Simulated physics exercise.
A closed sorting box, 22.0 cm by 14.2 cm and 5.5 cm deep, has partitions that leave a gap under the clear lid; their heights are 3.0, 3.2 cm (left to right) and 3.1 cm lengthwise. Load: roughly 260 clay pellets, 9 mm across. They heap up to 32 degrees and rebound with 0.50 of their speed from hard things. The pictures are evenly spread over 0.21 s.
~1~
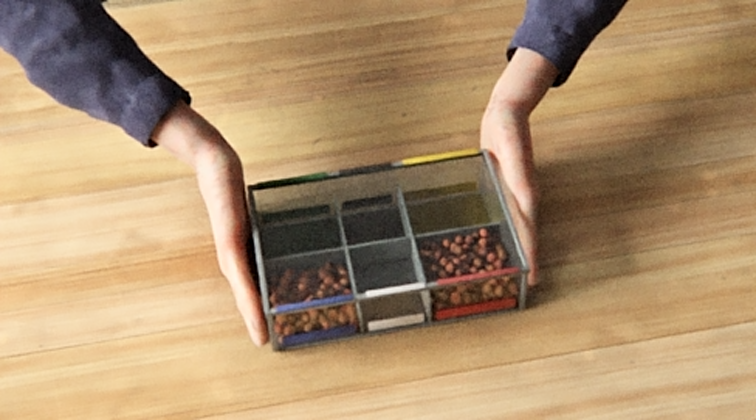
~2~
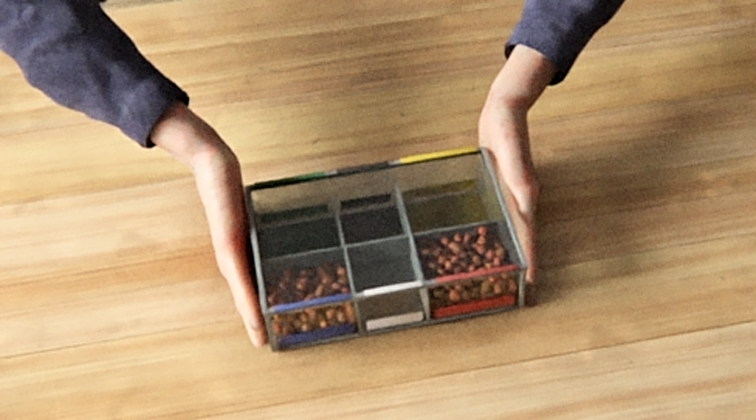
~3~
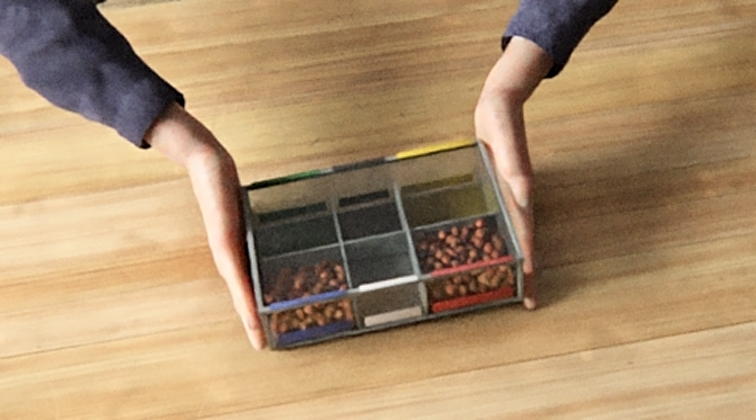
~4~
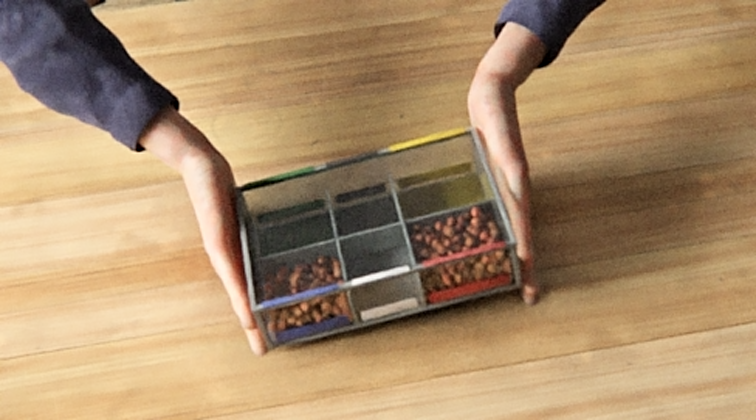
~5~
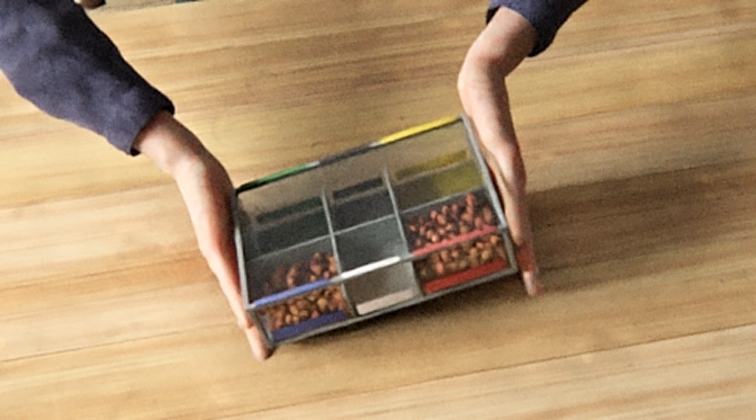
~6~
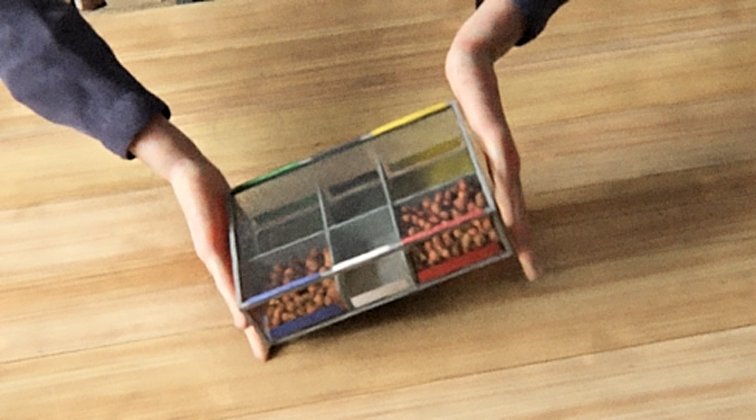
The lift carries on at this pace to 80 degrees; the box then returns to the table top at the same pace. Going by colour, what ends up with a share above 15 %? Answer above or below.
Red compartment: Above; blue compartment: Above; green compartment: Above; yellow compartment: Below; white compartment: Below; black compartment: Below.
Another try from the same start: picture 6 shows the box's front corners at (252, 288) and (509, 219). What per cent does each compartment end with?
Red 25, blue 25, green 25, yellow 5, white 0, black 15.
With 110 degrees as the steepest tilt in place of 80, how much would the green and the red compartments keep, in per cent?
Green 40, red 10.
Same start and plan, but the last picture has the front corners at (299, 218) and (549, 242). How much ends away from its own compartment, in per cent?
In that case some 40 per cent.
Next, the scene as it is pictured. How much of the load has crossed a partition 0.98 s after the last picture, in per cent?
Some 40 per cent.
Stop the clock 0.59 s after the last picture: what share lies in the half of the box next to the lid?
Roughly 40 per cent.
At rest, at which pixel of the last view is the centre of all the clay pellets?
At about (300, 287).
Then, 0.59 s after the last picture, tilt 79 degrees; red 50 %, blue 40 %, green 5 %, white 10 %, black 5 %.
Then, 0.98 s after the last picture, tilt 34 degrees; red 20 %, blue 40 %, green 25 %, white 10 %, black 5 %.
Then, 1.46 s after the last picture, tilt 0 degrees; red 20 %, blue 40 %, green 25 %, white 10 %, black 5 %.
In the end, red 20 %, blue 40 %, green 25 %, yellow 0 %, white 10 %, black 5 %.
